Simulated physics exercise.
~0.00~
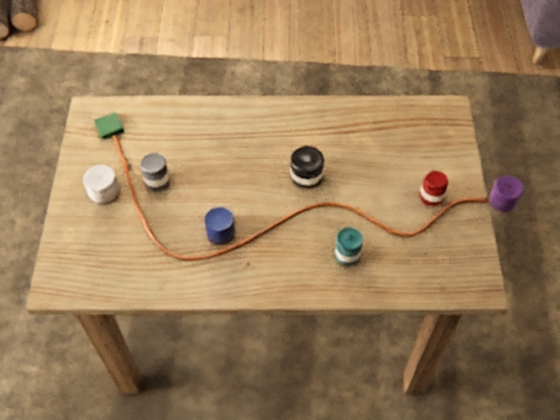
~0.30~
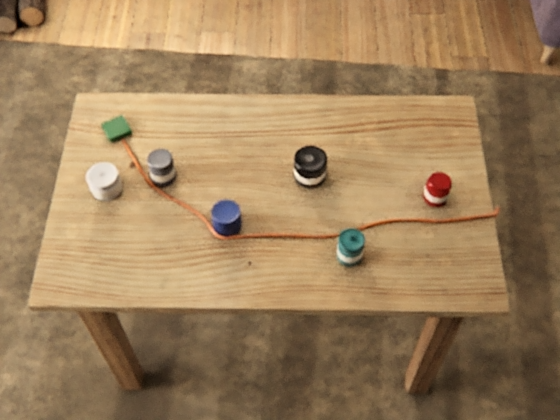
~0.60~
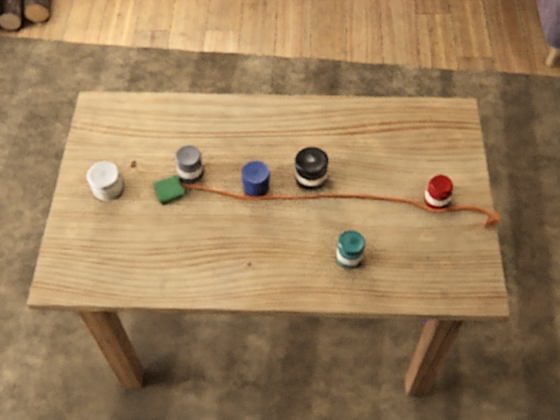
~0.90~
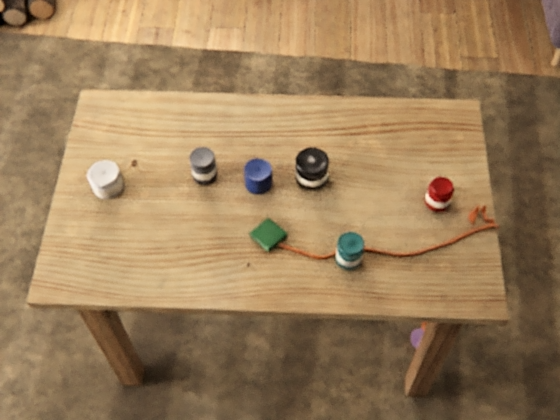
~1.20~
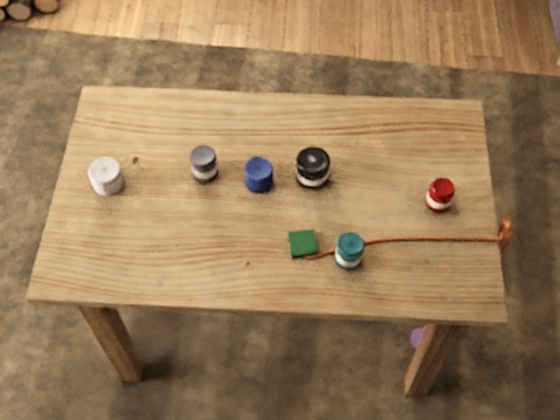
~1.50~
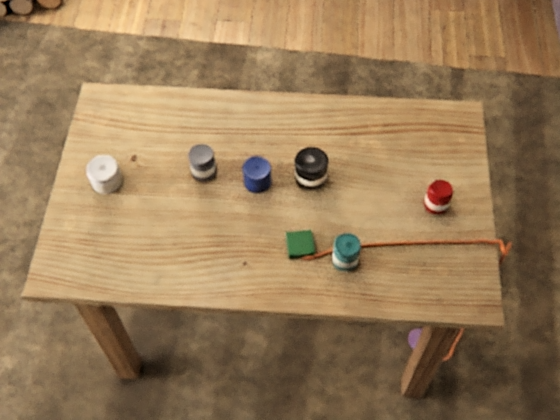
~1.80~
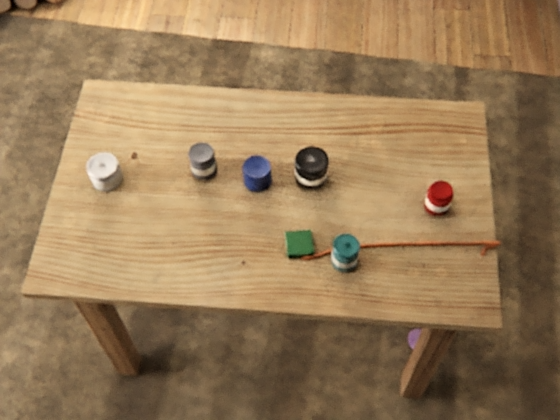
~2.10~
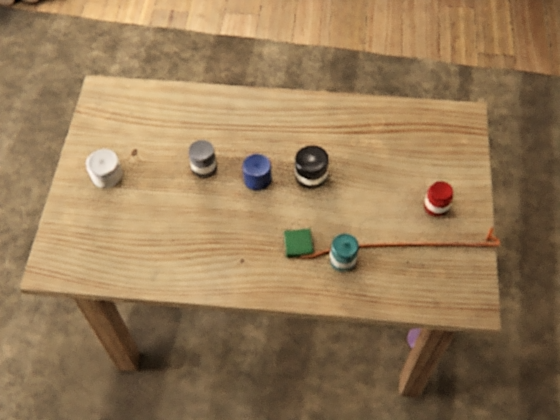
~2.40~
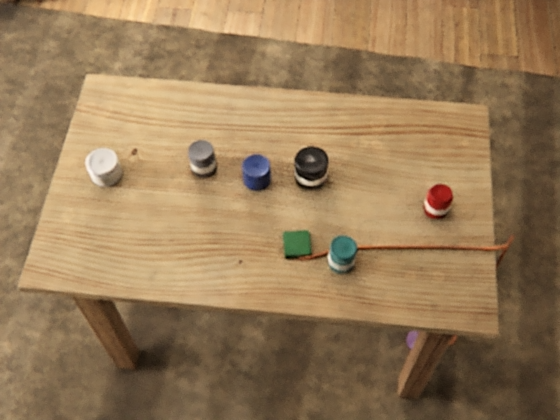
On a wooden table, a purple object drops off the right side, its orange cord dragging a green block rightward past nudged containers.
